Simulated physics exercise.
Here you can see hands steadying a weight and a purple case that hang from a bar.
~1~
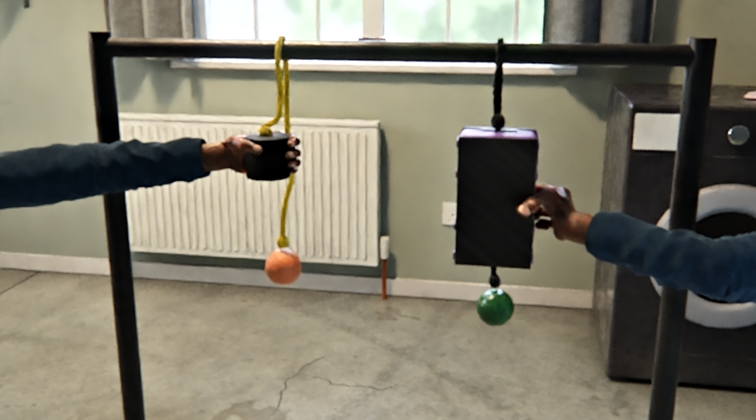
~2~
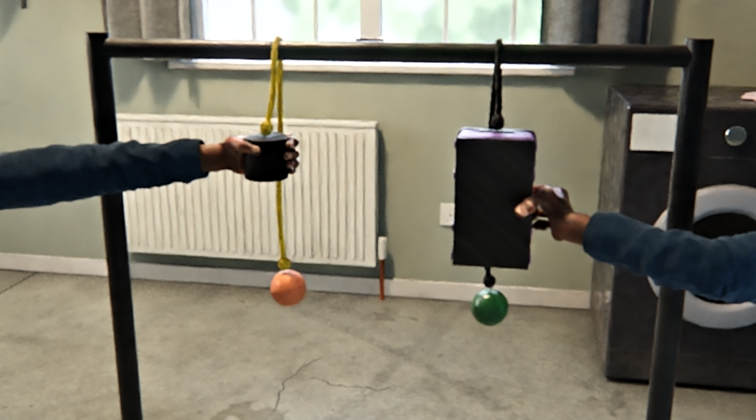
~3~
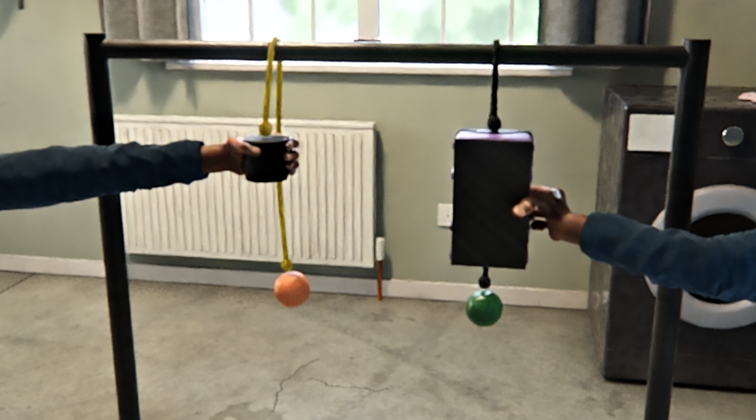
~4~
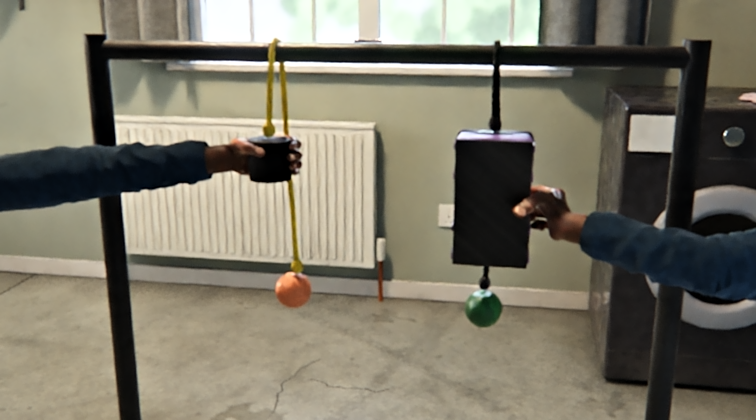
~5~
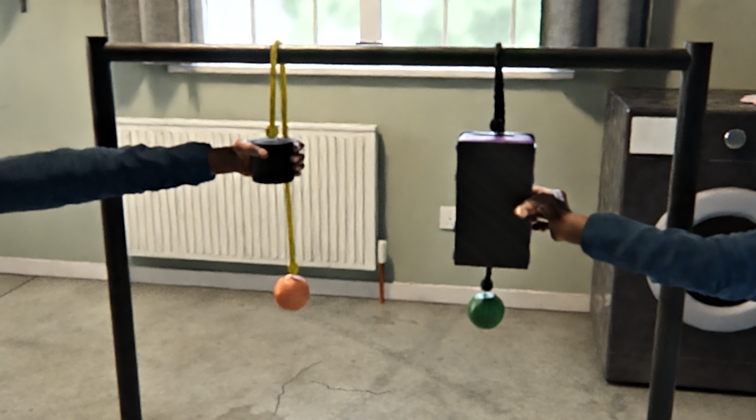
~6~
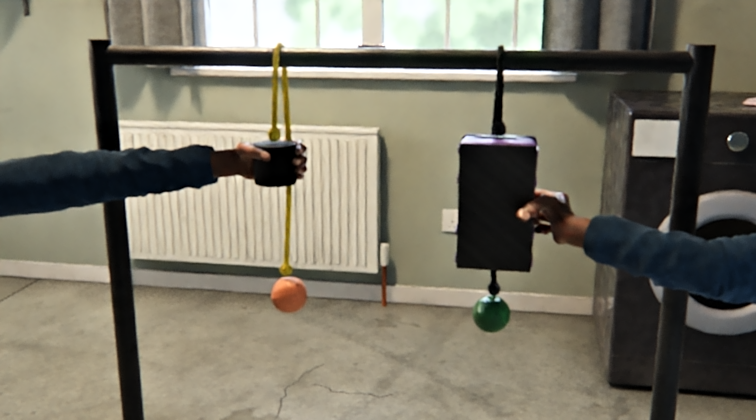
Two dark-sleeved arms reach in from either side of a black rail frame, seen front-on in a room with a radiator, window and dark washing machine. The left hand holds a small black object below a yellow rope and round orange item, the right touches a tall black-and-purple case above a round green one. The orange item dips and sways slightly right, the green one left, then both drift back.
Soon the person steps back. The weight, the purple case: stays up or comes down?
Weight comes down, purple case comes down.
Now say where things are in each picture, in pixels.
In the first picture, weight (268, 157); purple case (496, 197); left orange (283, 267); right apple (495, 307).
In the second picture, weight (266, 157); purple case (494, 198).
In the third picture, weight (266, 159); purple case (492, 198).
In the fourth picture, weight (270, 159); purple case (493, 198).
In the fifth picture, weight (273, 160); purple case (494, 199).
In the sixth picture, weight (275, 163); purple case (496, 202); left rope only laid over the rail; right rope only laid over the rail.
Then, 0.60 s on from there, weight on the floor; purple case on the floor.
In the end, weight on the floor; purple case on the floor. The weight runs down to the floor and the purple case drops.
